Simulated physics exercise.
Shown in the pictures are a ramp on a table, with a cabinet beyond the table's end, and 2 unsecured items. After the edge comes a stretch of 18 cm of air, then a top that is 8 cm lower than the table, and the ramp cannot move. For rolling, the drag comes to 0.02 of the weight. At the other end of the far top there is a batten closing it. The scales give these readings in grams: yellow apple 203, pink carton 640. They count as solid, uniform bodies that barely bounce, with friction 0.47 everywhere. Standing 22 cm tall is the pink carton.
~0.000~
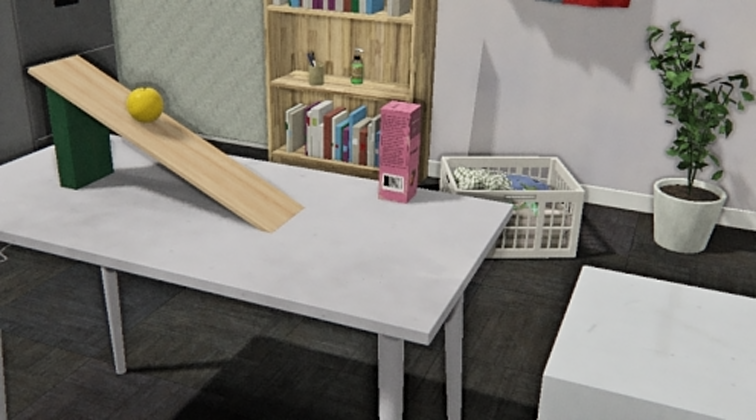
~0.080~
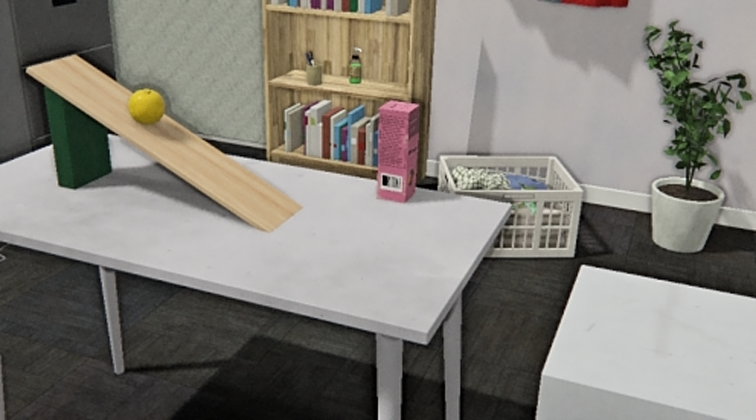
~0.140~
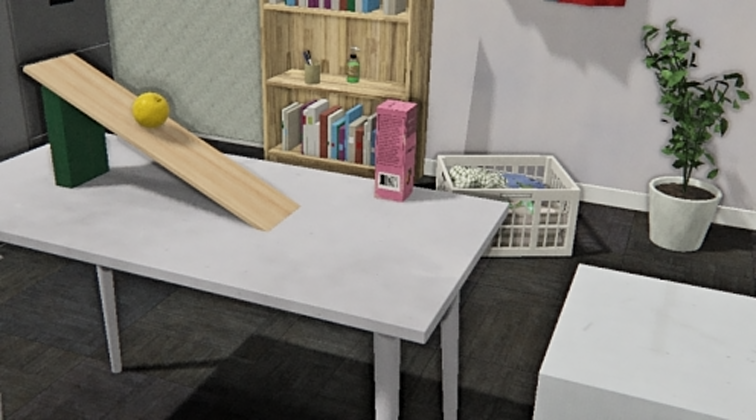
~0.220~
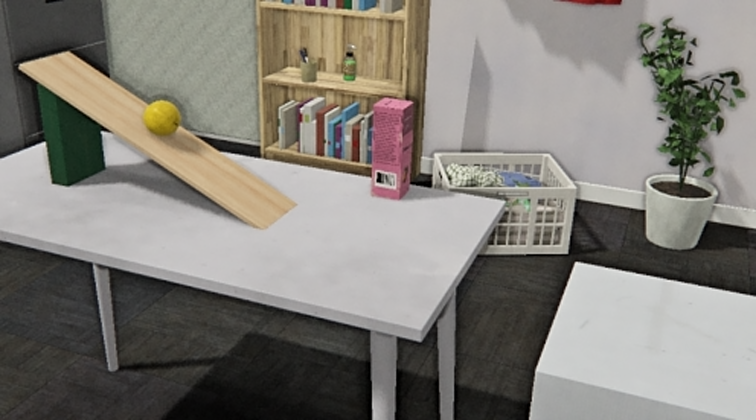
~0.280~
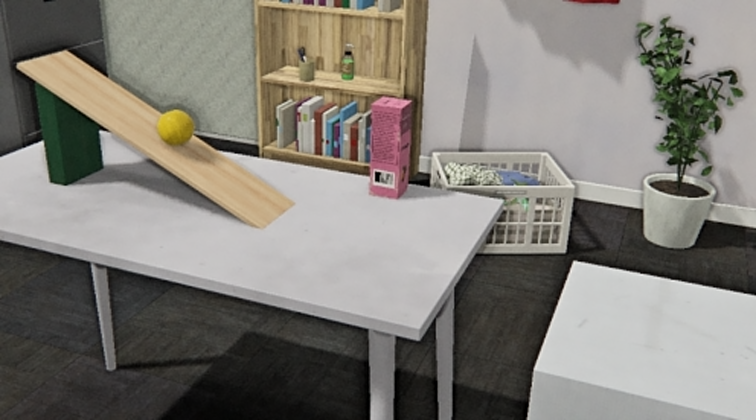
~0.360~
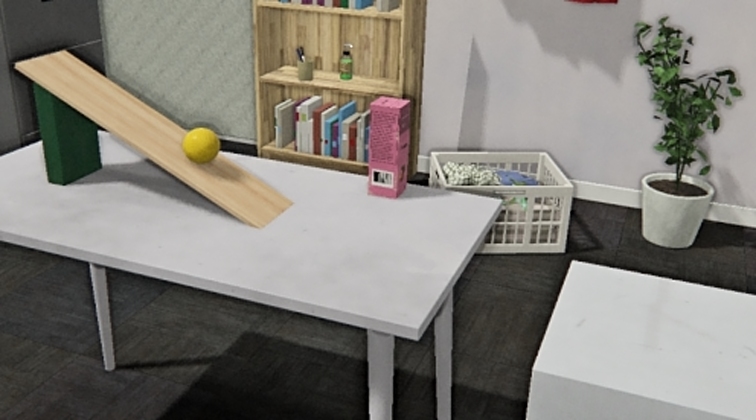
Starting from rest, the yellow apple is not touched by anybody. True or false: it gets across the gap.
True.
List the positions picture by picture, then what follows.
In the first picture, 77 cm to the edge; yellow apple (145, 105); pink carton (399, 152).
In the second picture, 77 cm to the edge; yellow apple (147, 107); pink carton (398, 152).
In the third picture, 75 cm to the edge; yellow apple (151, 111); pink carton (395, 152).
In the fourth picture, 71 cm to the edge; yellow apple (162, 118); pink carton (392, 150).
In the fifth picture, 67 cm to the edge; yellow apple (176, 128); pink carton (390, 149).
In the sixth picture, 61 cm to the edge; yellow apple (202, 146); pink carton (389, 148).
Around 0.56 s, 37 cm to the edge; yellow apple near (301, 203).
Around 0.86 s, 4 cm past the table's edge; yellow apple near (491, 242).
Around 1.16 s, 42 cm past the table's edge; yellow apple near (692, 318).
Finally (1.4 s), 66 cm past the table's edge; pink carton still in place (within 8 cm).
